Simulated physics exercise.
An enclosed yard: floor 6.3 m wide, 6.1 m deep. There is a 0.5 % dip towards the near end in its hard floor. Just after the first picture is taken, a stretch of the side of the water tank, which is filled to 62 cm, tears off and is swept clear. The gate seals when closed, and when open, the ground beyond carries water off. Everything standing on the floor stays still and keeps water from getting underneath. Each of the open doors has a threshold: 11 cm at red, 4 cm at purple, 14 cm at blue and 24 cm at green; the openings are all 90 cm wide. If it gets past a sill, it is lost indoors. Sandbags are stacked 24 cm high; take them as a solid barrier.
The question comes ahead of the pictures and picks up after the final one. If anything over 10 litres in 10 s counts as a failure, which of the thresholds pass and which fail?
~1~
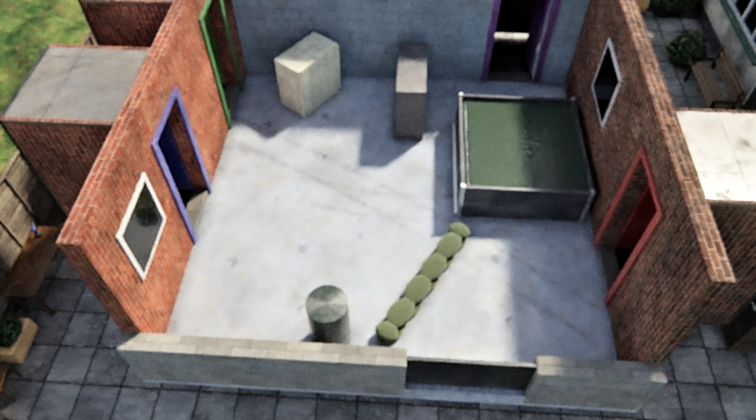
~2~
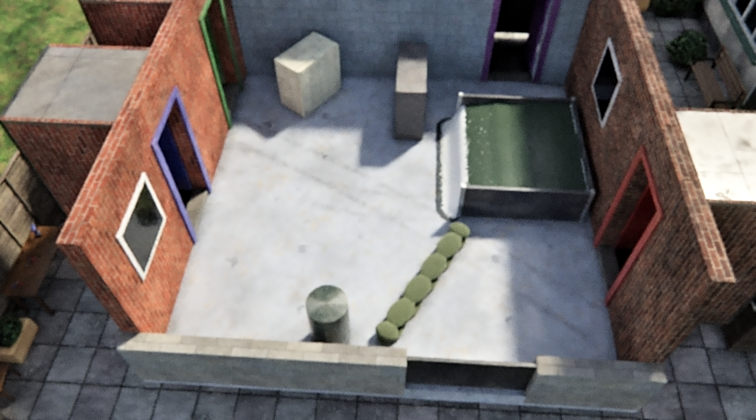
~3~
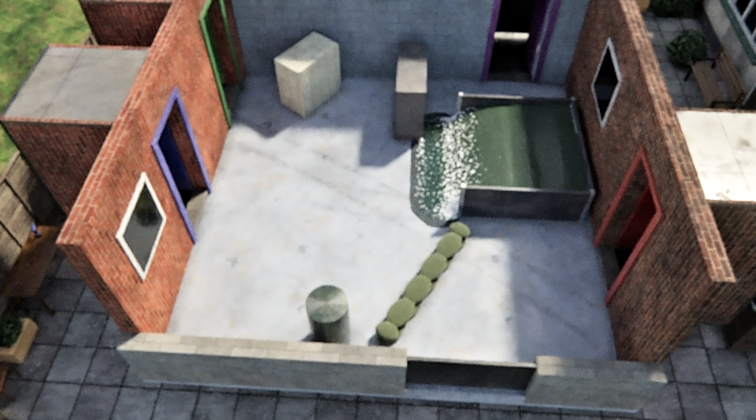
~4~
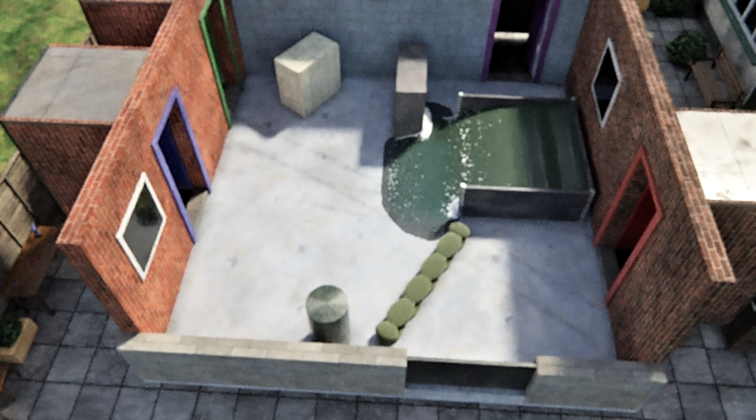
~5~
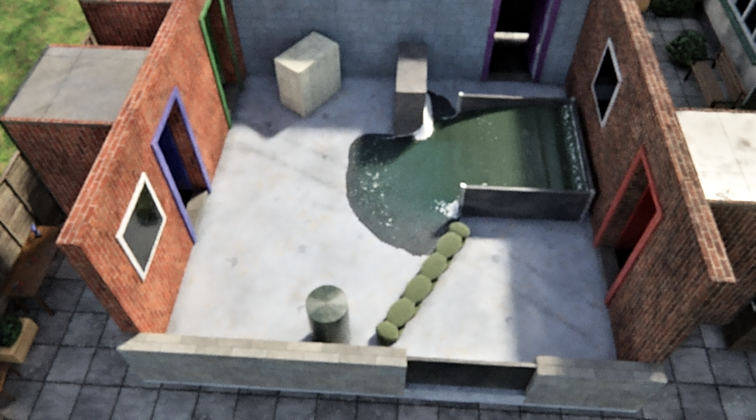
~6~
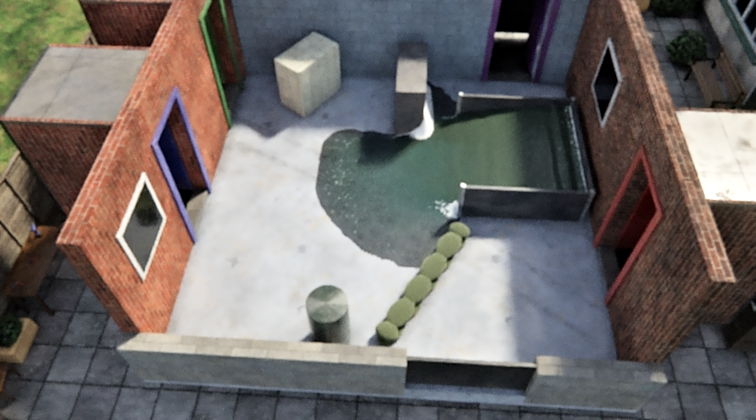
The red door passes. The purple door fails. The blue door fails. The green door passes.
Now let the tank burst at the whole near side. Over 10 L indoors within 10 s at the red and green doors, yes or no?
Checking each door against the limit: Red tops it, green does not exceed it.
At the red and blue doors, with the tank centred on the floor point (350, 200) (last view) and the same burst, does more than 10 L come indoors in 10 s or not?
So the red door keeps within it and the blue door tops the limit.
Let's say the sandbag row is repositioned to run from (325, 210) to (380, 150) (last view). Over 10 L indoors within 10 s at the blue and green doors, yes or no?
Blue within the limit, green within the limit.
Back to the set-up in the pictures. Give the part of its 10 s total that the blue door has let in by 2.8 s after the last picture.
I'd put it at about 90 per cent by that point.
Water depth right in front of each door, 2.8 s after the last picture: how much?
Readings (cm): Red = 0; purple = 5; blue = 19; green = 13.
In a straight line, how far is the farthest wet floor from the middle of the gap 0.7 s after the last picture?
That comes to near 4.4 m out.
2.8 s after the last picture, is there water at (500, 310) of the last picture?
Looks like it's not yet wet.
Then, 0.7 s after the last picture water covers 45 % of the floor and is deepest (40 cm) near (426, 135); red door not reached, purple door 3 cm at the sill, 0 L in, blue door not reached, green door not reached.
Then, 1.5 s after the last picture water covers 65 % of the floor and is deepest (28 cm) near (196, 239); red door not reached, purple door 6 cm at the sill, 0 L in, blue door 27 cm at the sill, 15 L in, green door 16 cm at the sill, 0 L in.
Then, 2.8 s after the last picture water covers 70 % of the floor and is deepest (32 cm) near (164, 345); red door not reached, purple door 5 cm at the sill, 4 L in, blue door 19 cm at the sill, 65 L in, green door 13 cm at the sill, 0 L in.
Then, 5.3 s after the last picture water covers 85 % of the floor and is deepest (16 cm) near (237, 361); red door 1 cm at the sill, 0 L in, purple door 8 cm at the sill, 14 L in, blue door 10 cm at the sill, 73 L in, green door 11 cm at the sill, 0 L in.
Then, 9.3 s after the last picture water covers 95 % of the floor and is deepest (13 cm) near (342, 368); red door 5 cm at the sill, 0 L in, purple door 4 cm at the sill, 23 L in, blue door 8 cm at the sill, 73 L in, green door 5 cm at the sill, 0 L in.
